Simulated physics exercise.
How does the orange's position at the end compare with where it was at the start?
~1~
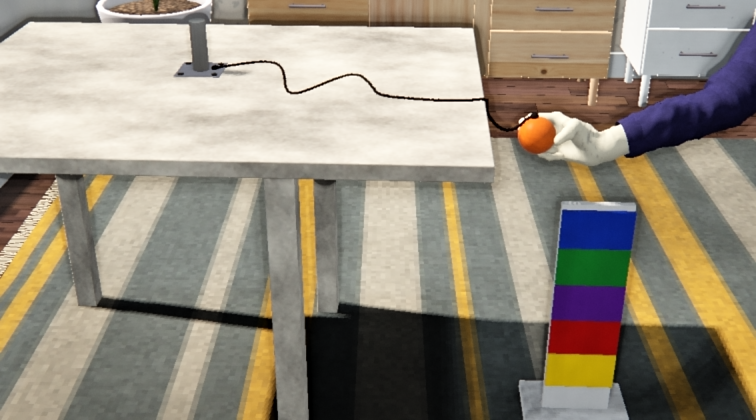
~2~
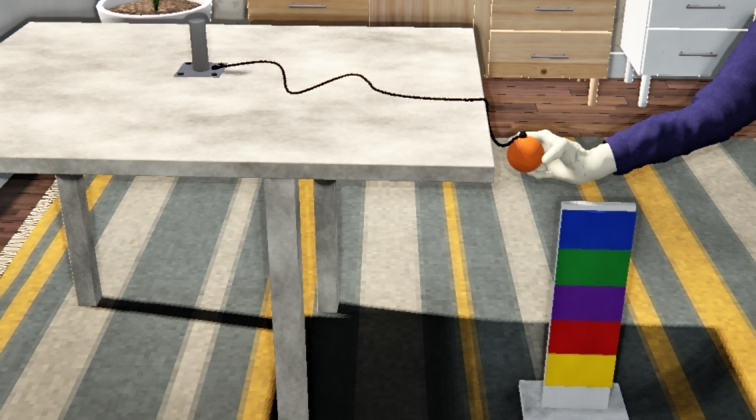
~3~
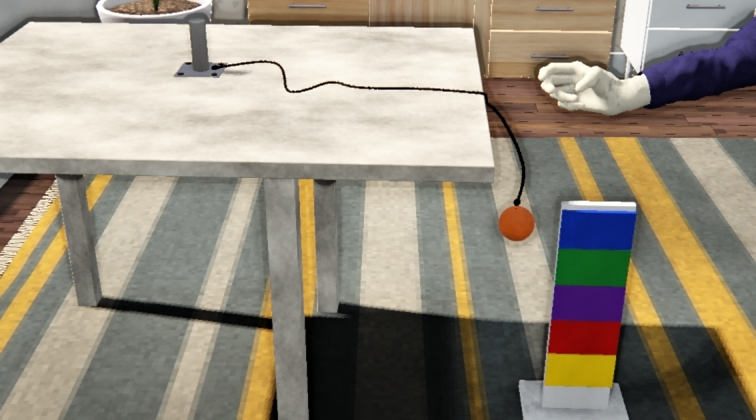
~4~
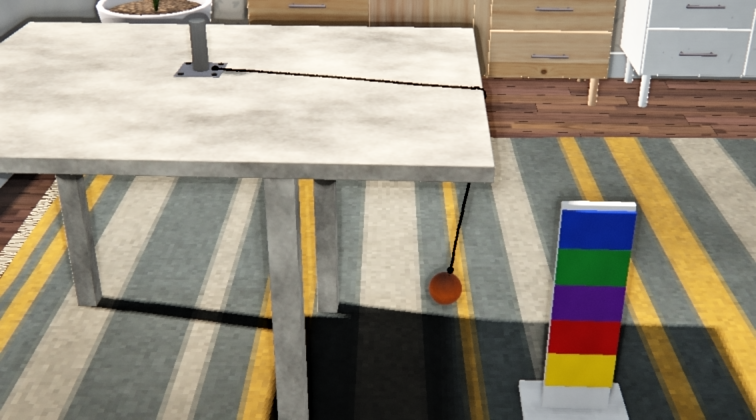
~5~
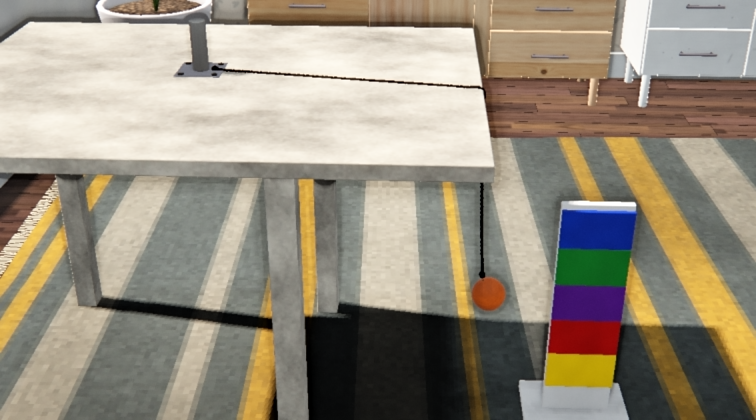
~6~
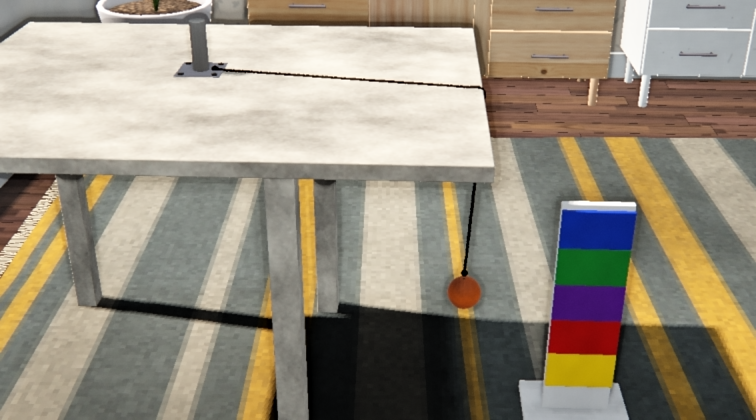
At the start the orange is held in the hand beyond the table's right edge, near tabletop height. By the end it is lower and further left, hanging from the lace below the tabletop, level with the purple band.
